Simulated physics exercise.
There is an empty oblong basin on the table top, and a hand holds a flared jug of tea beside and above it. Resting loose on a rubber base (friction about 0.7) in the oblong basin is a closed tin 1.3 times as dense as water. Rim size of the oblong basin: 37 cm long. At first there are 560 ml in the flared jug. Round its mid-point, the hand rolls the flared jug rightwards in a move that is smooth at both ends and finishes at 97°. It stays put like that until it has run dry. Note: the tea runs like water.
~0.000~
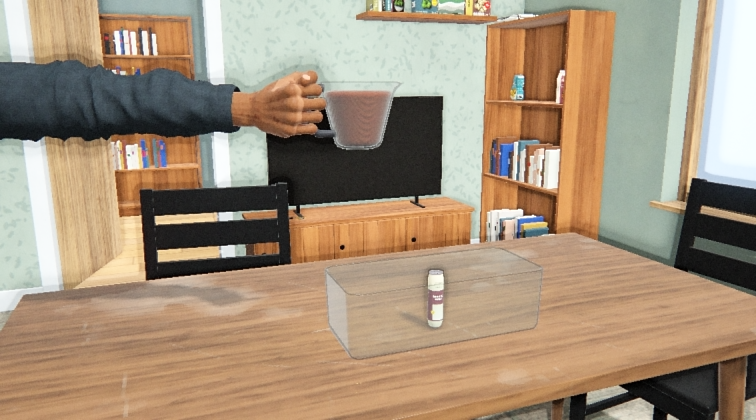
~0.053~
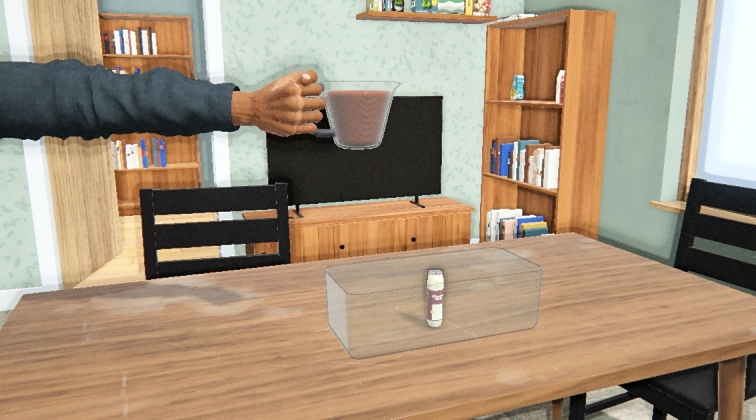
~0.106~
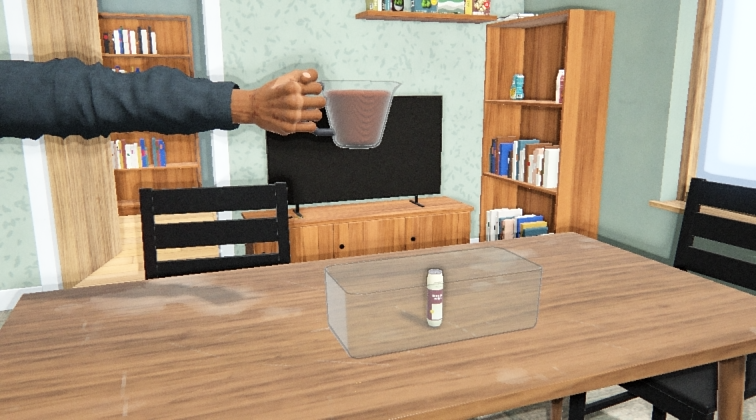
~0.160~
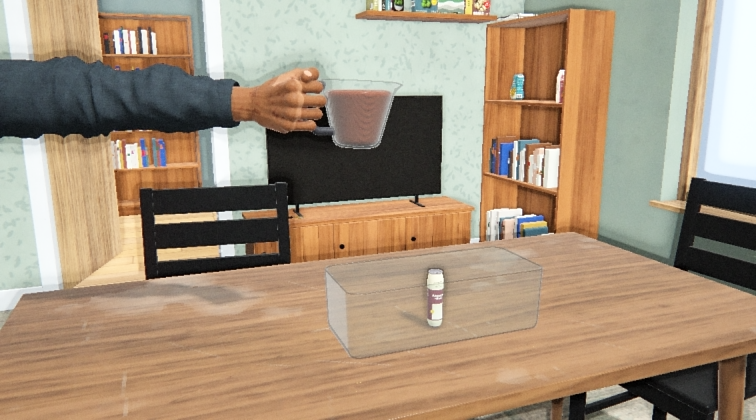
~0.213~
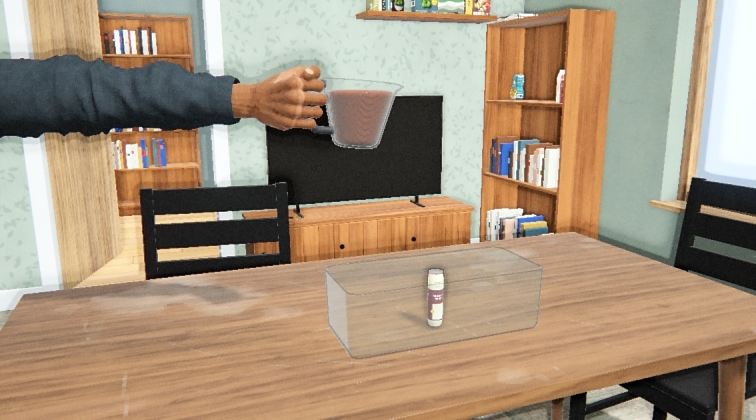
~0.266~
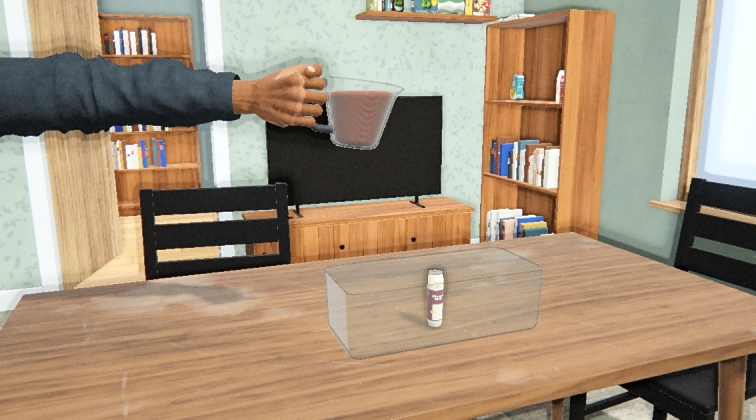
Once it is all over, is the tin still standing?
Yes.
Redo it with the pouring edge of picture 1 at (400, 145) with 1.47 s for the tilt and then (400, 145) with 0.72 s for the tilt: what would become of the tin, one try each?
Trial 1 - tin tips; trial 2 - tin tips.
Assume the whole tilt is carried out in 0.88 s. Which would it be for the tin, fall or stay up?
The tin would stay balanced.
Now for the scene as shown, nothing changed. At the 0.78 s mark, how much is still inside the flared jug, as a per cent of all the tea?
Near 74 in a hundred.
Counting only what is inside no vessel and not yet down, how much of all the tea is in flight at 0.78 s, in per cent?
I'd say close to 24 per cent.
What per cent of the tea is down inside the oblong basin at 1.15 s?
About 52 %.
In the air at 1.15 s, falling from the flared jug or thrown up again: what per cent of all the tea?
About 30 per cent.
After 0.78 s the tilt is 53° and 74 per cent is still to pour; the tin stands where it began.
After 1.15 s the tilt is 86° and 19 per cent is still to pour; the tin stands where it began.
After 1.54 s the tilt is 97° and 0 per cent is still to pour; the tin stands where it began.
After 1.97 s the tilt is 97° and 0 per cent is still to pour; the tin stands where it began.
In the end the tin stands where it began.
